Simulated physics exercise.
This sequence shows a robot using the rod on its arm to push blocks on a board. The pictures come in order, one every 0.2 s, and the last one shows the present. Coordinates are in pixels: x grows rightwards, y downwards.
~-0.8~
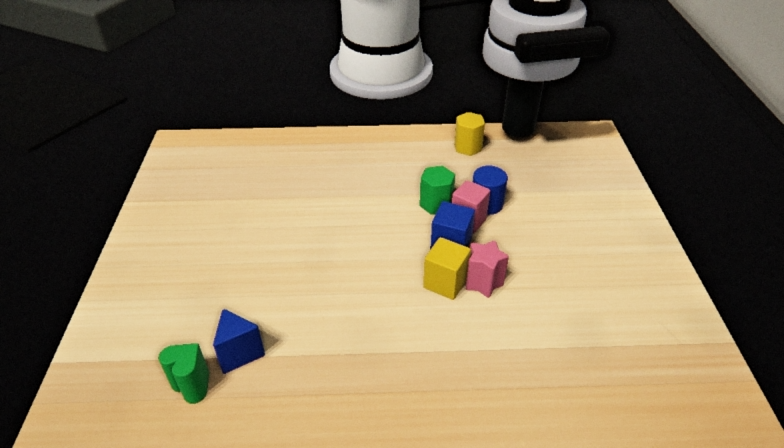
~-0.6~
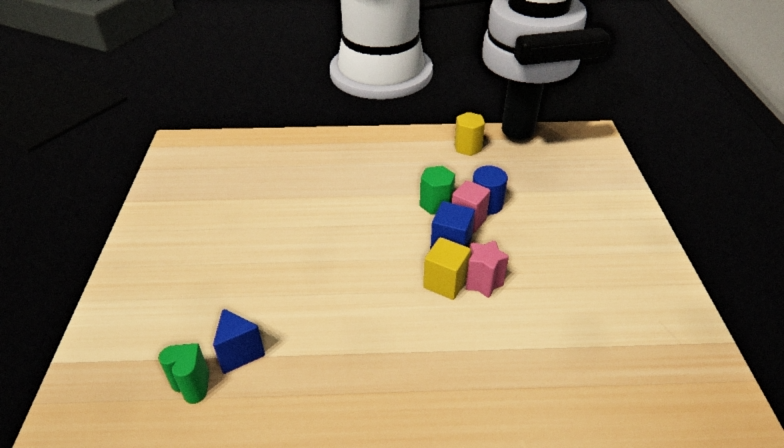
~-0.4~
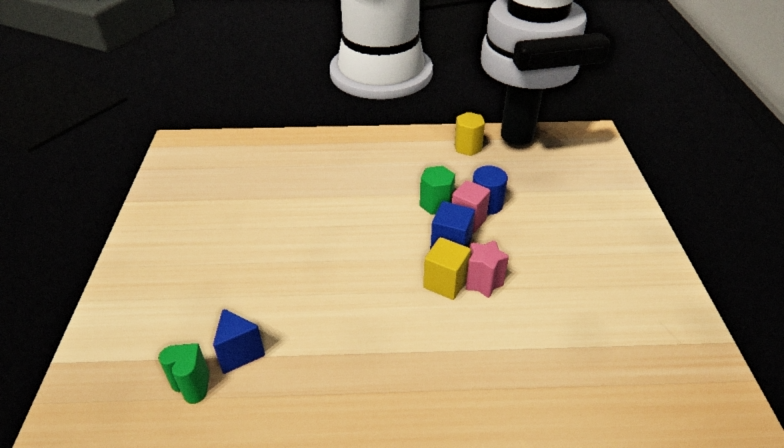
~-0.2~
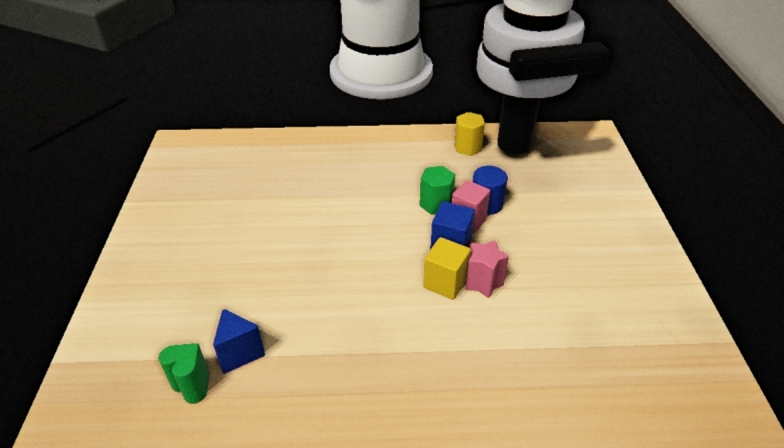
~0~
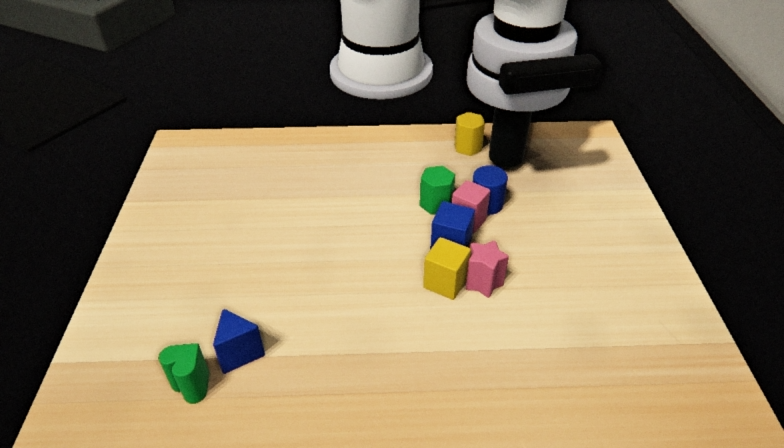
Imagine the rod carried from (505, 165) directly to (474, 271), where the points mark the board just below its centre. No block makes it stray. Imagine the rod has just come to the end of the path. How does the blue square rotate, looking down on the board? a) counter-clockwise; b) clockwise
I choose b.
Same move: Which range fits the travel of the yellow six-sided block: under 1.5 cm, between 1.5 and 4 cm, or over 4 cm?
It falls in the under 1.5 cm band.
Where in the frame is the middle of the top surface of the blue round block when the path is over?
I expect it at (443, 256).
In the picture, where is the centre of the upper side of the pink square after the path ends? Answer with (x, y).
Most likely (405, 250).
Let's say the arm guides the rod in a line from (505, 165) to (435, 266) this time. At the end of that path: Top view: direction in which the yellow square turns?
It goes anticlockwise.
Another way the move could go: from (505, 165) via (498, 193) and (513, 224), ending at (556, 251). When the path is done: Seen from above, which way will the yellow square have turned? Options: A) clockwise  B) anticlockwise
The correct letter is B.
What follows on the original path. One third of the way, rod at (497, 189); blue square at (449, 221), turned 15° clockwise; pink square at (464, 202); blue round block at (485, 187).
Two thirds of the way, rod at (487, 223); blue square at (407, 243), turned 45° clockwise; pink square at (436, 231), turned 30° clockwise; blue round block at (468, 222).
At the end, rod at (475, 263); blue square at (371, 248), turned 75° clockwise; yellow six-sided block not moved; pink square at (407, 249), turned 60° clockwise; pink star-shaped block at (485, 269), turned 65° anticlockwise; blue round block at (443, 256).
